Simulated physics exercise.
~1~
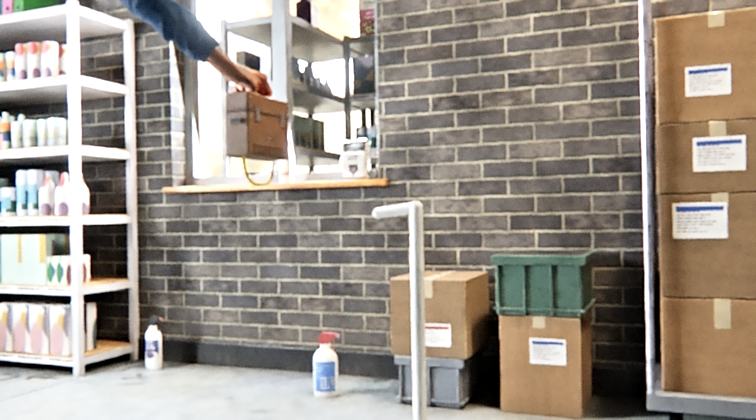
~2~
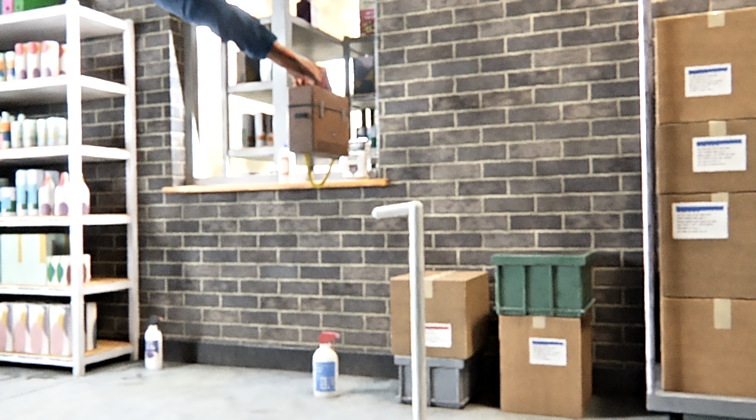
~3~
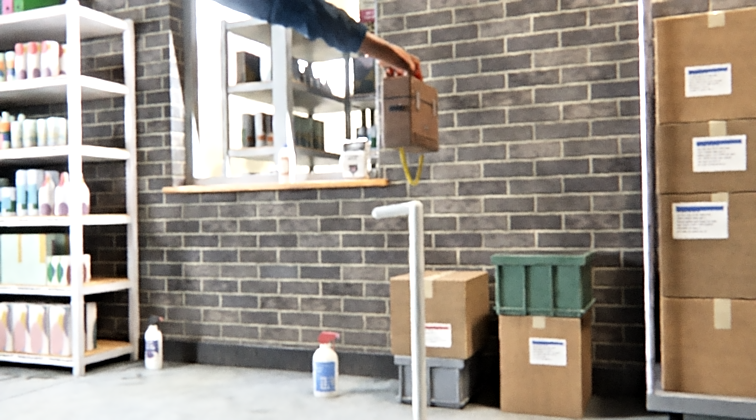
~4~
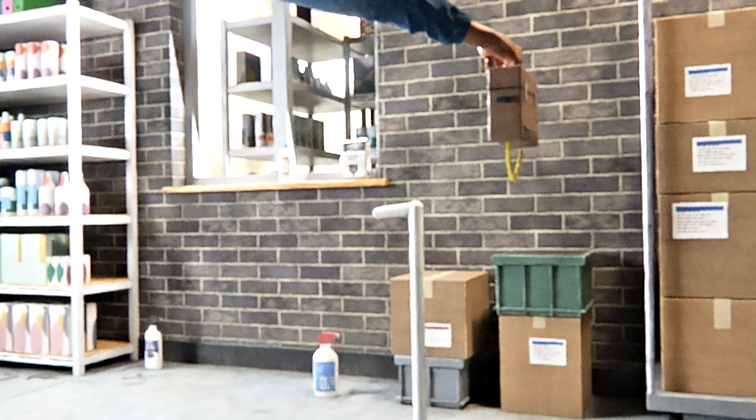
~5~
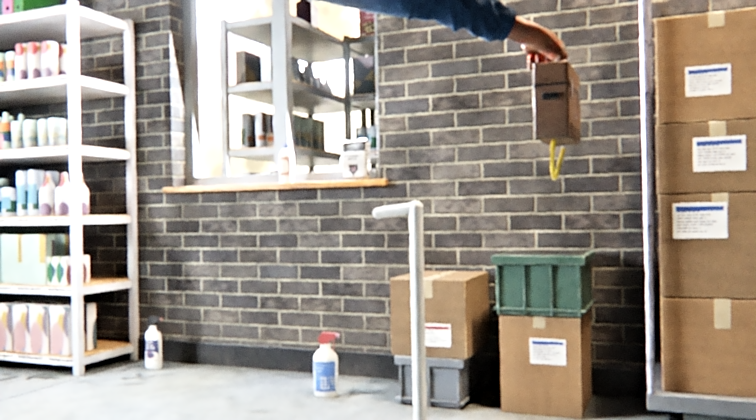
At the start, an arm in a blue sleeve reaches in from the upper left, holding a small brown case with a thin yellow loop hanging beneath it in front of a window in a dark brick wall. The hand carries the case steadily to the right, toward a pale post with a sideways hook at its top. The case passes above the hook, its loop dangling clear without snagging. It continues over the stacked boxes and green crate, still upright. At the end, the hand holds the case well past the post, which has not moved.
